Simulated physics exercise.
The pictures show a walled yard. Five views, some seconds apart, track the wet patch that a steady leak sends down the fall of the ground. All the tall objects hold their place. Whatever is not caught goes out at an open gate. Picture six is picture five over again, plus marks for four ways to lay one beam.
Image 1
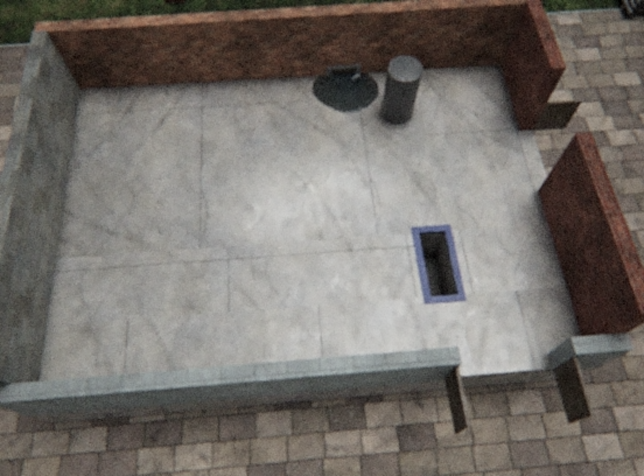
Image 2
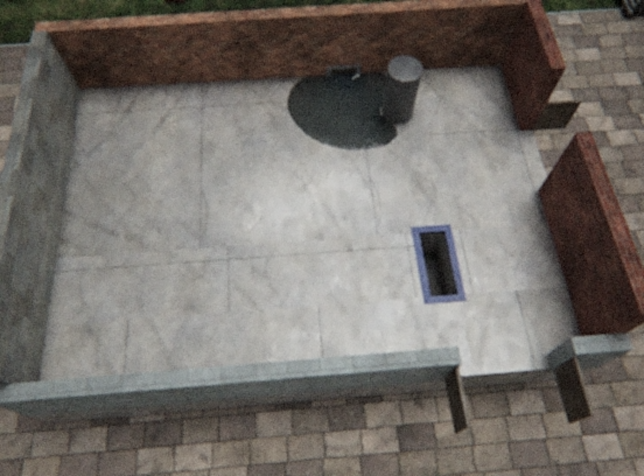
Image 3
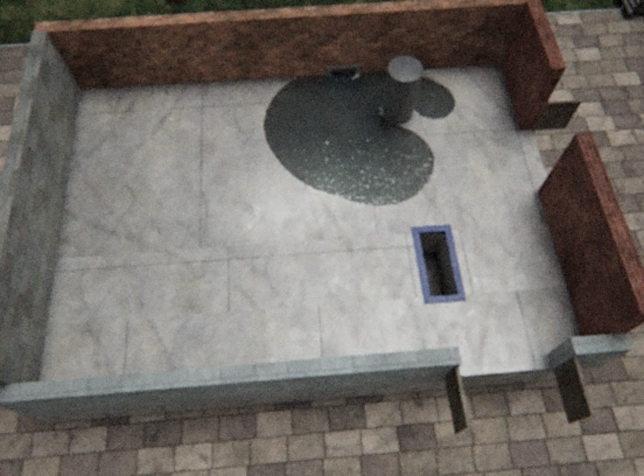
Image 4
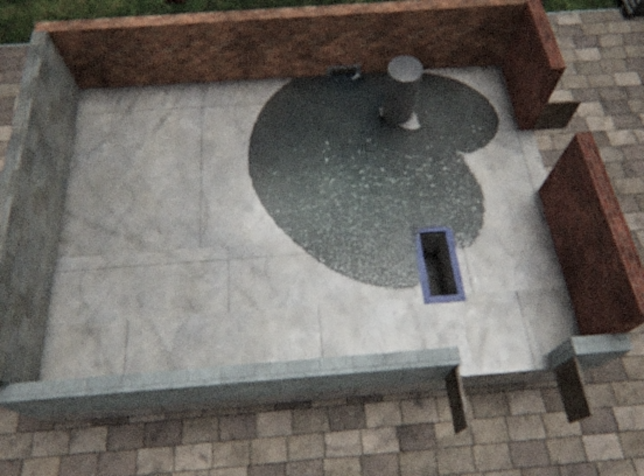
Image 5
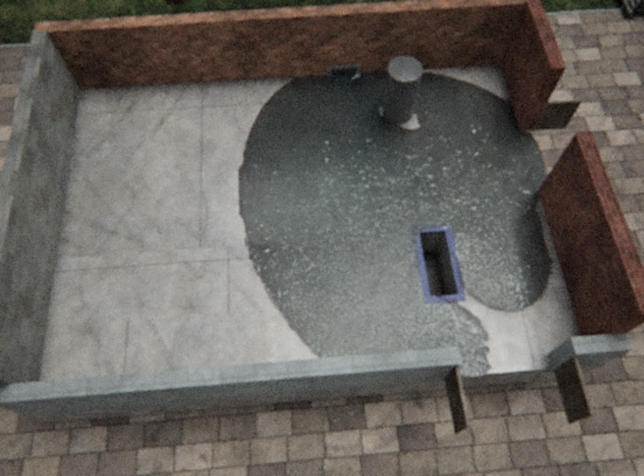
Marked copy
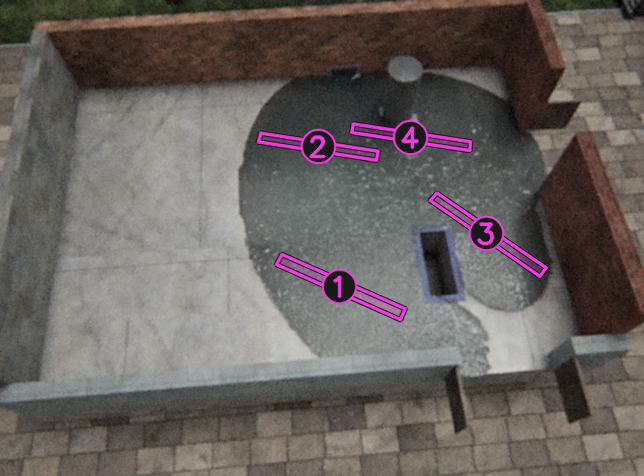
To begin with, a small dark patch of water lies by the back wall of a walled yard, beside an upright cylinder. The water spreads around the cylinder and toward the viewer, reaching the blue-rimmed drain pit and running in, then surrounds the pit and extends to the front and right walls.
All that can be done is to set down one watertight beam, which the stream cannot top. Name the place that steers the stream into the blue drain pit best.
1 works best here.
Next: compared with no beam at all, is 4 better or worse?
Position 4 is worse.
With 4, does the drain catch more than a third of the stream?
No, it does not.
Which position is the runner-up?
Here it is position 3.
On the marked copy, 1 from (279, 259) to (402, 314); 2 from (259, 137) to (377, 155); 3 from (433, 196) to (543, 272); 4 from (352, 128) to (470, 146).
With 1, about 47 % of the stream runs into the blue drain pit, about 52 % out by the gates.
With 2, about 15 % of the stream runs into the blue drain pit, about 83 % out by the gates.
With 3, about 29 % of the stream runs into the blue drain pit, about 70 % out by the gates.
With 4, about 14 % of the stream runs into the blue drain pit, about 85 % out by the gates.
